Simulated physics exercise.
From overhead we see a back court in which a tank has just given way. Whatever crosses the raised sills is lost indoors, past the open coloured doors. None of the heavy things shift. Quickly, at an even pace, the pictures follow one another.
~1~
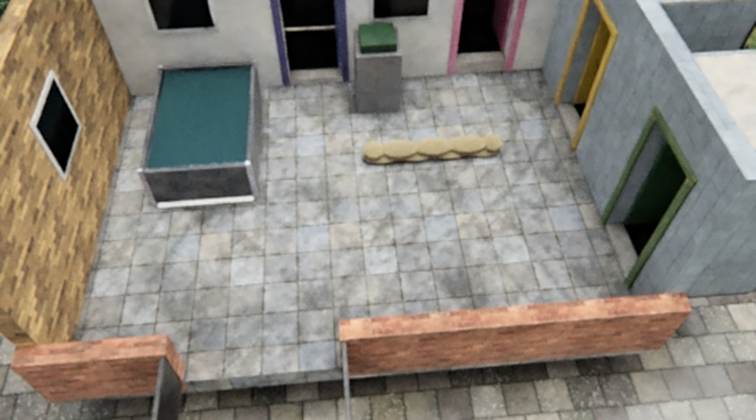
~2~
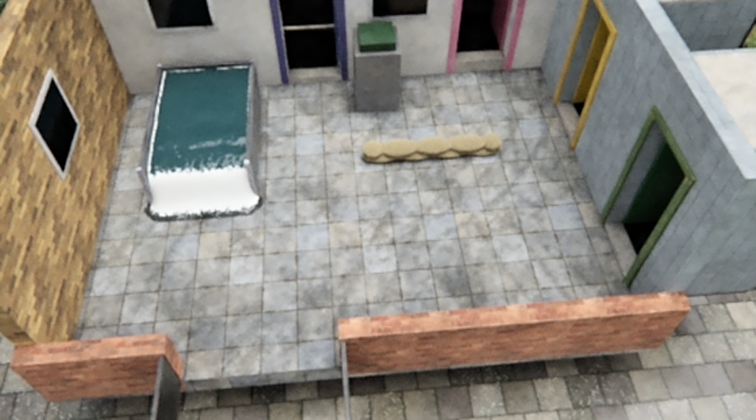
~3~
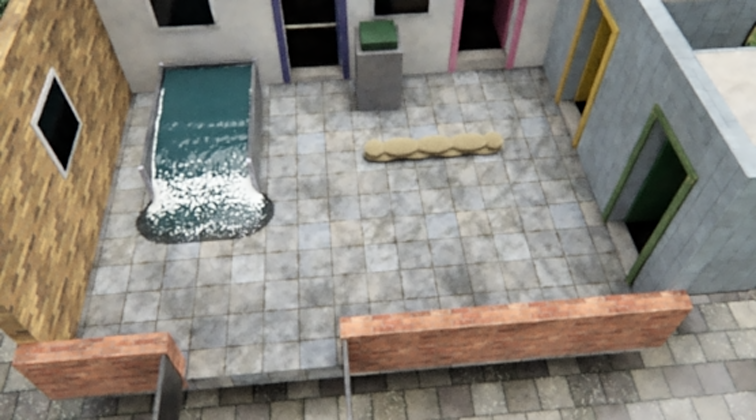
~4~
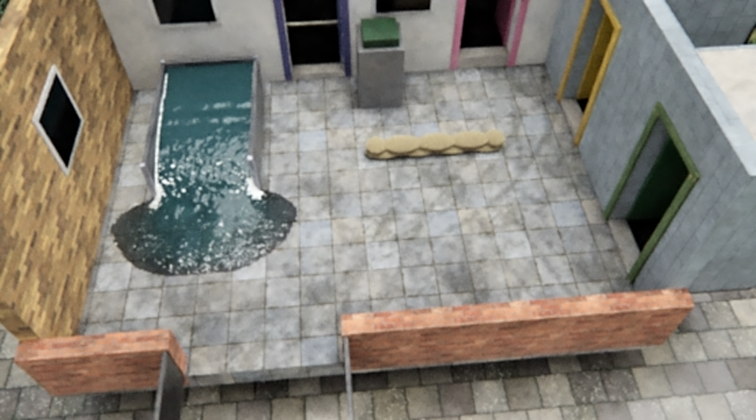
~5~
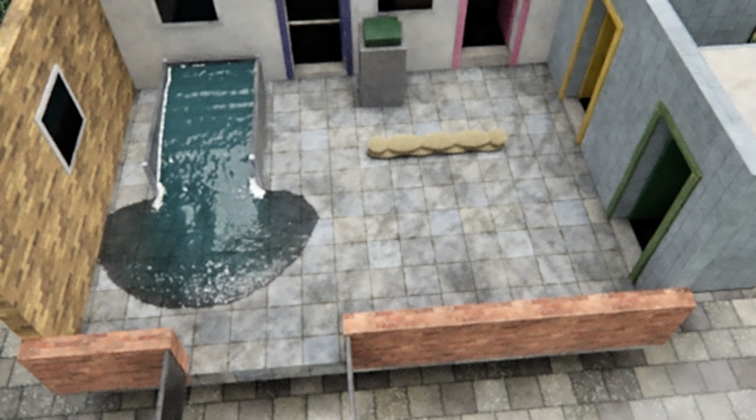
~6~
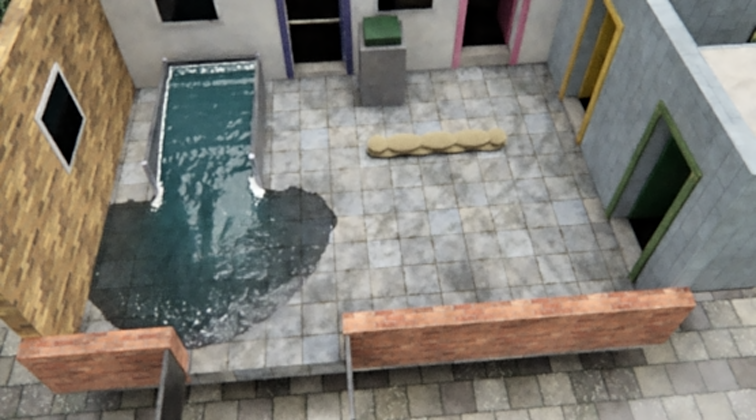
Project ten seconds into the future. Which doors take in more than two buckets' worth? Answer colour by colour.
The yellow door does not; the blue door does not; the green door does not; the pink door does not.
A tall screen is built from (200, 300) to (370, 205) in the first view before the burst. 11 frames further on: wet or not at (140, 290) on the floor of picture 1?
That spot would be inundated.
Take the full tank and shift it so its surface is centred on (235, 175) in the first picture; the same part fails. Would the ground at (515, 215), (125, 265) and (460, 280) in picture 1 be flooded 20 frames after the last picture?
The first spot ends up left untouched, the second sodden and the third sodden.
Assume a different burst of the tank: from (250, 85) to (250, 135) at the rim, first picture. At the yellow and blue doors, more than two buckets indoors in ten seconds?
Result: Yellow door gets flooded, blue door gets flooded.
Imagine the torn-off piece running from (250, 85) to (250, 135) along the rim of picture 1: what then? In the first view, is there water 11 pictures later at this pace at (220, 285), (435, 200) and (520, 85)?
Taking the points in order: Unwetted, swamped and swamped.
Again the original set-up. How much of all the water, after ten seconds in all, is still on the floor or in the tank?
Some 54 parts in a hundred have not run off.
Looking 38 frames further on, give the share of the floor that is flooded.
Roughly 60 per cent.
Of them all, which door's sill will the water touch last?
It's the pink door.
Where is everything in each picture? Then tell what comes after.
Still water in the open tank at (203, 116), in the first frame.
The front is at (259, 199), out from the gap at (202, 187), in the second frame.
The front is at (269, 210), out from the gap at (204, 188), in the third frame.
The front is at (148, 265), out from the gap at (206, 187), in the fourth frame.
Water pours out at (208, 186) and has run to (167, 302), in the fifth frame.
Water pours out at (208, 185) and has run to a hidden place, in the sixth frame.
A moment on, water covers 25 % of the floor; the yellow door not reached, the blue door not reached, the green door not reached, the pink door not reached.
Next, water covers 30 % of the floor; the yellow door not reached, the blue door not reached, the green door not reached, the pink door not reached.
Then, water covers 35 % of the floor; the yellow door not reached, the blue door not reached, the green door not reached, the pink door not reached.
Later, water covers 60 % of the floor; the yellow door not reached, the blue door not reached, the green door wet at the sill, nothing in, the pink door not reached.
In the end, water covers 80 % of the floor; the yellow door wet at the sill, nothing in, the blue door wet at the sill, nothing in, the green door wet at the sill, nothing in, the pink door wet at the sill, nothing in.
